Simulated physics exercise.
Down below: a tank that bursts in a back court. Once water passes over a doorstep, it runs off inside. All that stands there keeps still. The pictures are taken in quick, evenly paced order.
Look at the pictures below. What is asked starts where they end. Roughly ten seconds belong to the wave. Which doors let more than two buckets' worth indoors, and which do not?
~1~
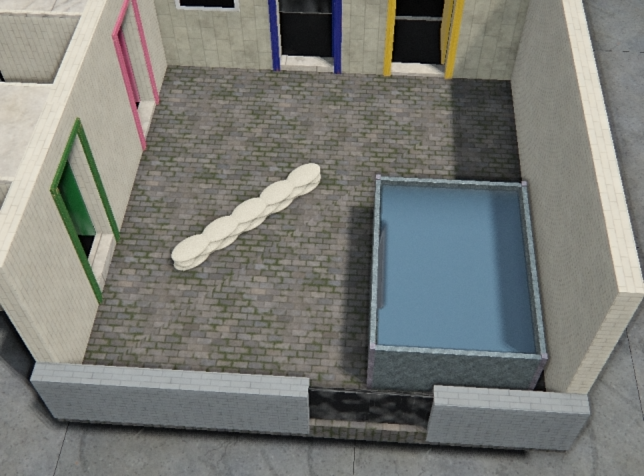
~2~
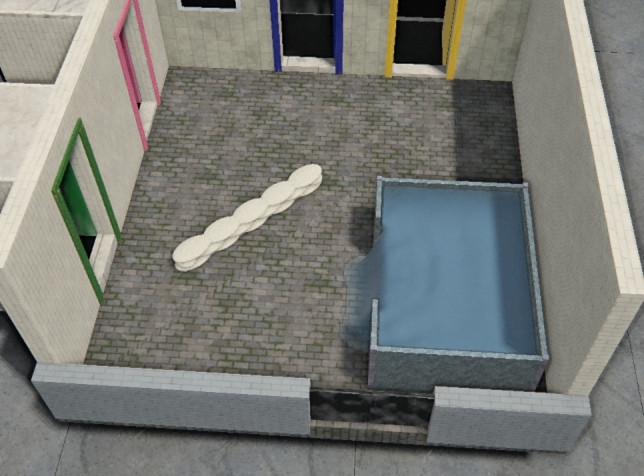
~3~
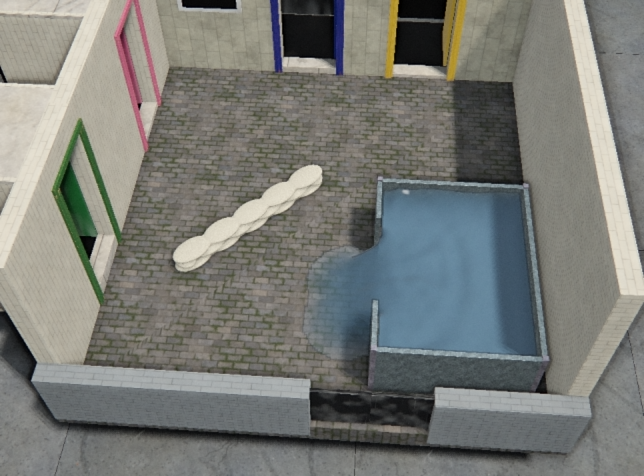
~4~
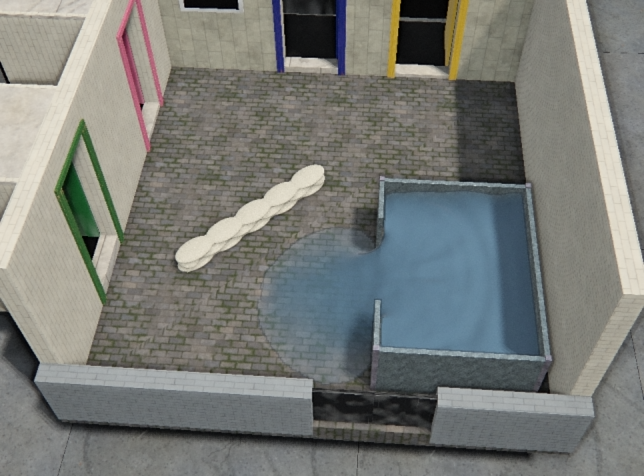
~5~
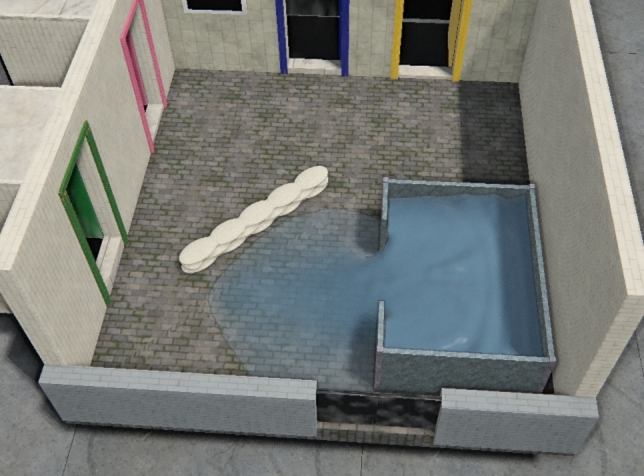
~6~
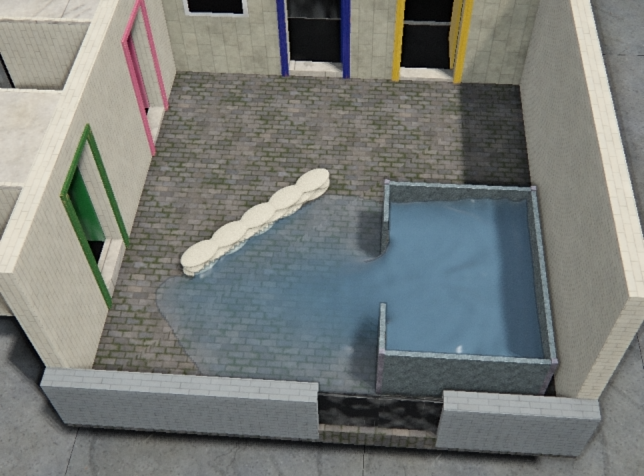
The green door lets more through; the pink door does not; the blue door does not; the yellow door lets more through.
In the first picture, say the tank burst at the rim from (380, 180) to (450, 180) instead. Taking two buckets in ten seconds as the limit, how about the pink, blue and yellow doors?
Door by door, the pink door crosses the threshold, then the blue door crosses the threshold, then the yellow door crosses the threshold.
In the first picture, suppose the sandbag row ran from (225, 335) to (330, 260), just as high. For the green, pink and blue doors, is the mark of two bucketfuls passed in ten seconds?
Going along: The green remains within bounds, next the pink goes past the limit, last the blue goes past the limit.
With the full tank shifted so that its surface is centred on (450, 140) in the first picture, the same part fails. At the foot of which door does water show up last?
I say the yellow one.
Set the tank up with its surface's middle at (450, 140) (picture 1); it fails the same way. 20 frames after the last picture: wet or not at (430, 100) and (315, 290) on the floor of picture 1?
The first spot is left dry, the second inundated.
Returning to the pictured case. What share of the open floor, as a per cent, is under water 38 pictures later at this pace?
About 95 in a hundred.
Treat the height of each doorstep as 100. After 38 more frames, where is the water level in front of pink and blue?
Respectively about 40 and 80 per cent.
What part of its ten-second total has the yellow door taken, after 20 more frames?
Close to 0 %.
A moment on, water covers 35 % of the floor; the green door under two buckets in, the pink door not reached, the blue door not reached, the yellow door not reached.
Next, water covers 45 % of the floor; the green door over two buckets in, the pink door not reached, the blue door not reached, the yellow door not reached.
Then, water covers 70 % of the floor; the green door far over two buckets in, the pink door wet at the sill, nothing in, the blue door not reached, the yellow door not reached.
Later, water covers 95 % of the floor; the green door far over two buckets in, the pink door wet at the sill, nothing in, the blue door under two buckets in, the yellow door under two buckets in.
In the end, water covers 95 % of the floor; the green door far over two buckets in, the pink door wet at the sill, nothing in, the blue door under two buckets in, the yellow door over two buckets in.
